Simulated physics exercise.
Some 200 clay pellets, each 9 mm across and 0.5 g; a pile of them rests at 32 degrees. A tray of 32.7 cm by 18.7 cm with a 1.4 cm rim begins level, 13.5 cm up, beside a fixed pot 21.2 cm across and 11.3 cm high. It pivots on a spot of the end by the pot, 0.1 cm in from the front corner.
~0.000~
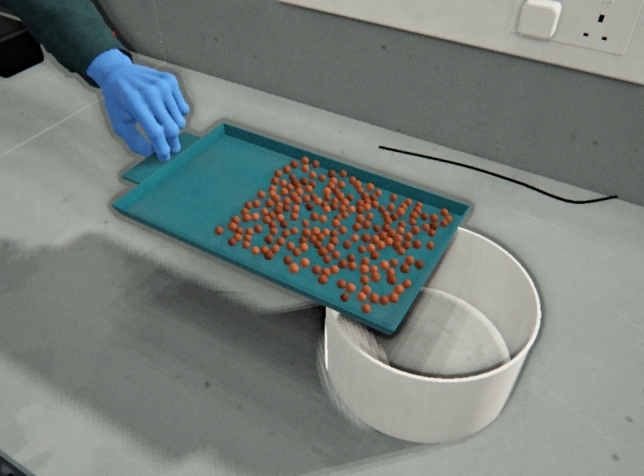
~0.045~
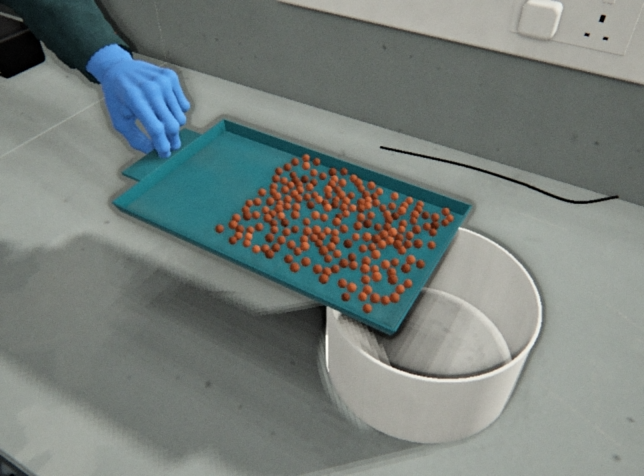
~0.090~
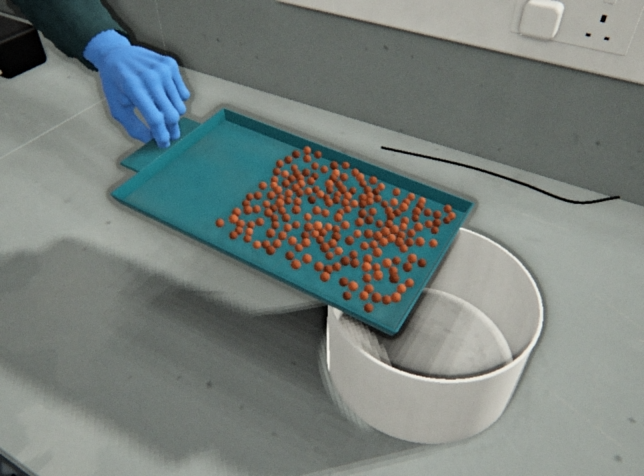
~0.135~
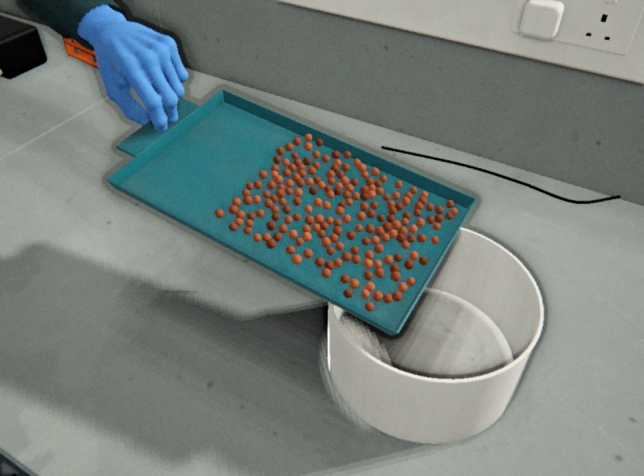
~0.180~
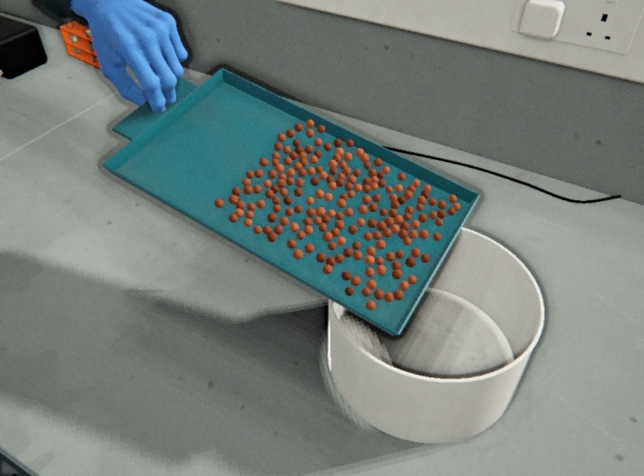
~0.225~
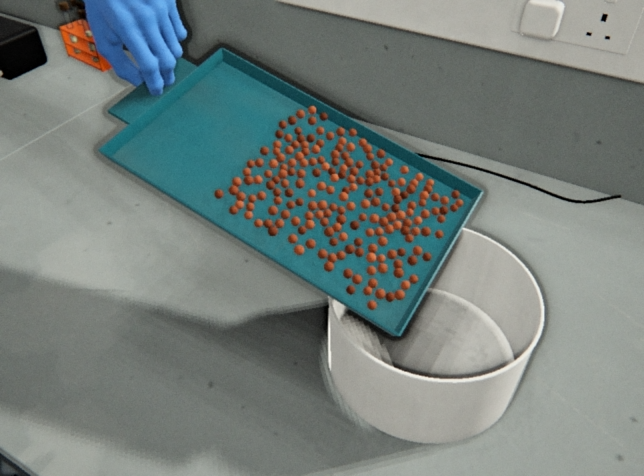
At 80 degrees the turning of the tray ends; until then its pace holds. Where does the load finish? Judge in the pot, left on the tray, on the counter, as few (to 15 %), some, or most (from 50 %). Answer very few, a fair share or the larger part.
Pot: The larger part, tray: Very few, counter: A fair share.
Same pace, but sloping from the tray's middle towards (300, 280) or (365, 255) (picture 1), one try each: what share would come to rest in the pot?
About 15 and 90 per cent.
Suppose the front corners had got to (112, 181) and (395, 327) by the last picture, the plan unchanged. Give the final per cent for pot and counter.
Pot 15, counter 85.
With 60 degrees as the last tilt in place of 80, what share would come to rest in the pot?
It would be near 20 per cent.
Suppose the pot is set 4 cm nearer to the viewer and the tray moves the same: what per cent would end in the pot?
It would be near 95 per cent.
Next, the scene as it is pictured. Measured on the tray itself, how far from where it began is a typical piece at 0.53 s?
Some 7 cm.
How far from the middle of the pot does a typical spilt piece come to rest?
About 18 cm.
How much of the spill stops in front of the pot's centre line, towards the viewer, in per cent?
About 100 per cent.
After 0.53 s, tilt 48 degrees; the tray holds 100 %, the pot 0 %.
After 0.73 s, tilt 69 degrees; the tray holds 95 %, the pot 0 %.
After 1.05 s, tilt 80 degrees; the tray holds 25 %, the pot 35 %.
In the end, at 2.4 s, pot 60 %, tray 5 %, counter 40 %.
